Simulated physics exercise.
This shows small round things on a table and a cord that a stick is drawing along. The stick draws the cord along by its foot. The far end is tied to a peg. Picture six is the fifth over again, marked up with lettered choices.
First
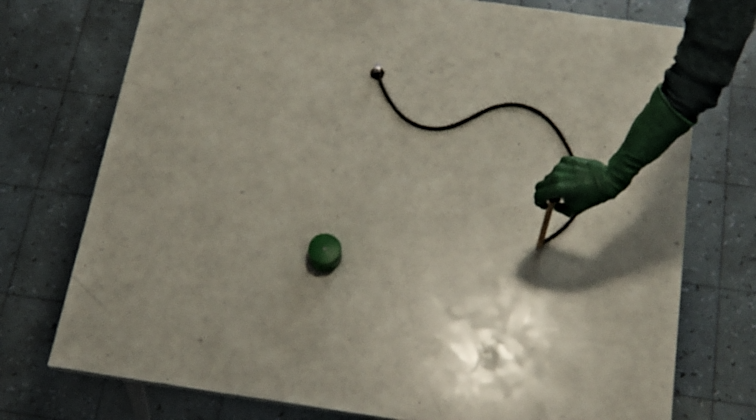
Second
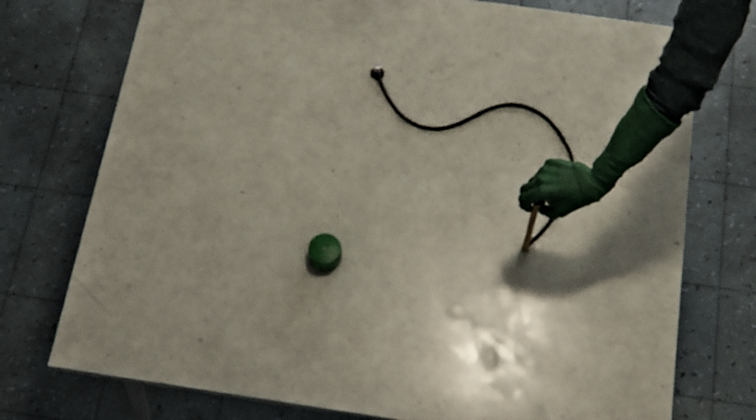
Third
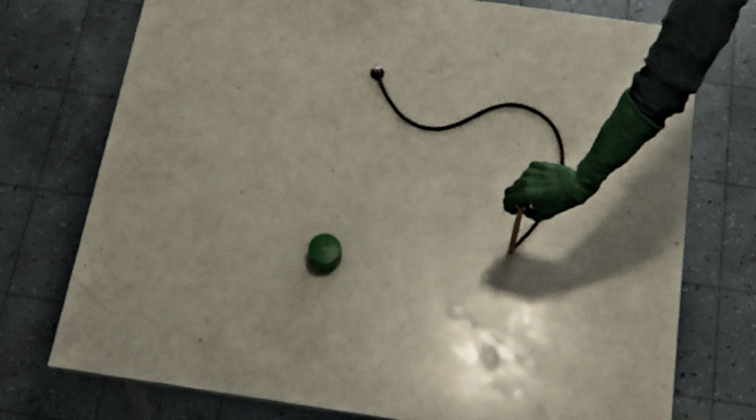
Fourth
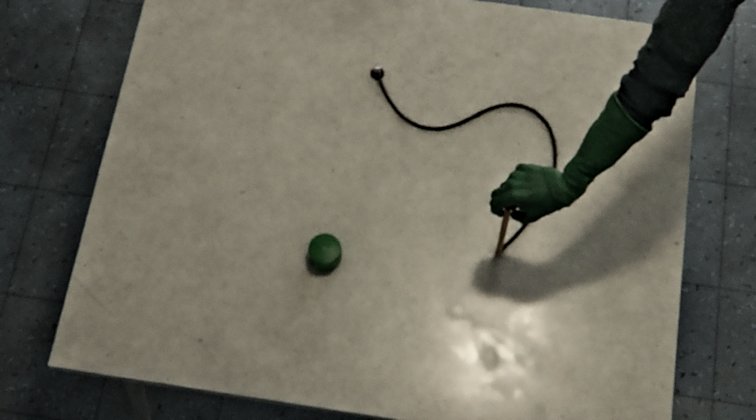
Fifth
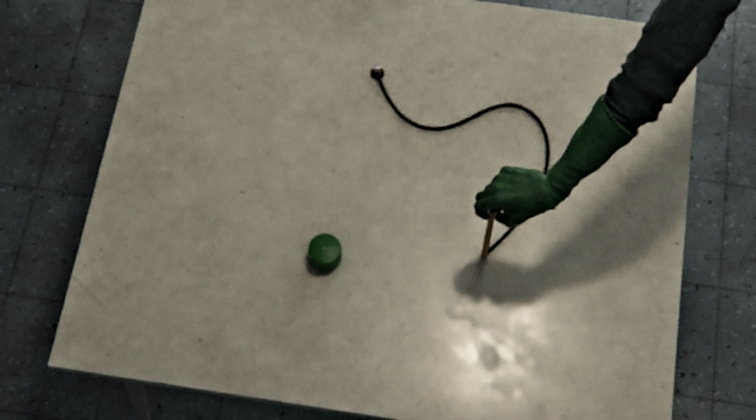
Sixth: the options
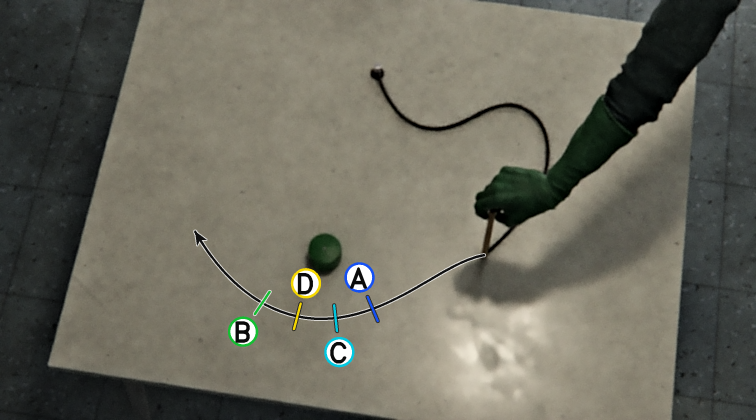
On a pale table, a green-gloved hand draws a dark cord left with a stick.
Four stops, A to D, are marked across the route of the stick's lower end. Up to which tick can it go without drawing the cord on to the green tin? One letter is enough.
All is well up to B.
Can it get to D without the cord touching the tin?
Yes.
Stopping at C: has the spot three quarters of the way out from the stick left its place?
No.
On the marked copy, A at (373, 309); B at (262, 303); C at (336, 318); D at (297, 316); the route from (484, 255) via (323, 319) to (195, 232).
Following B. Soon after the start, foot of the stick (410, 291), middle of the cord (506, 140).
Later, foot of the stick (331, 319), middle of the cord (464, 184).
In the end, foot of the stick (262, 303), middle of the cord (429, 207); nothing has been touched.
As for the rest, A is safe but short; C is safe but short; D is safe but short.
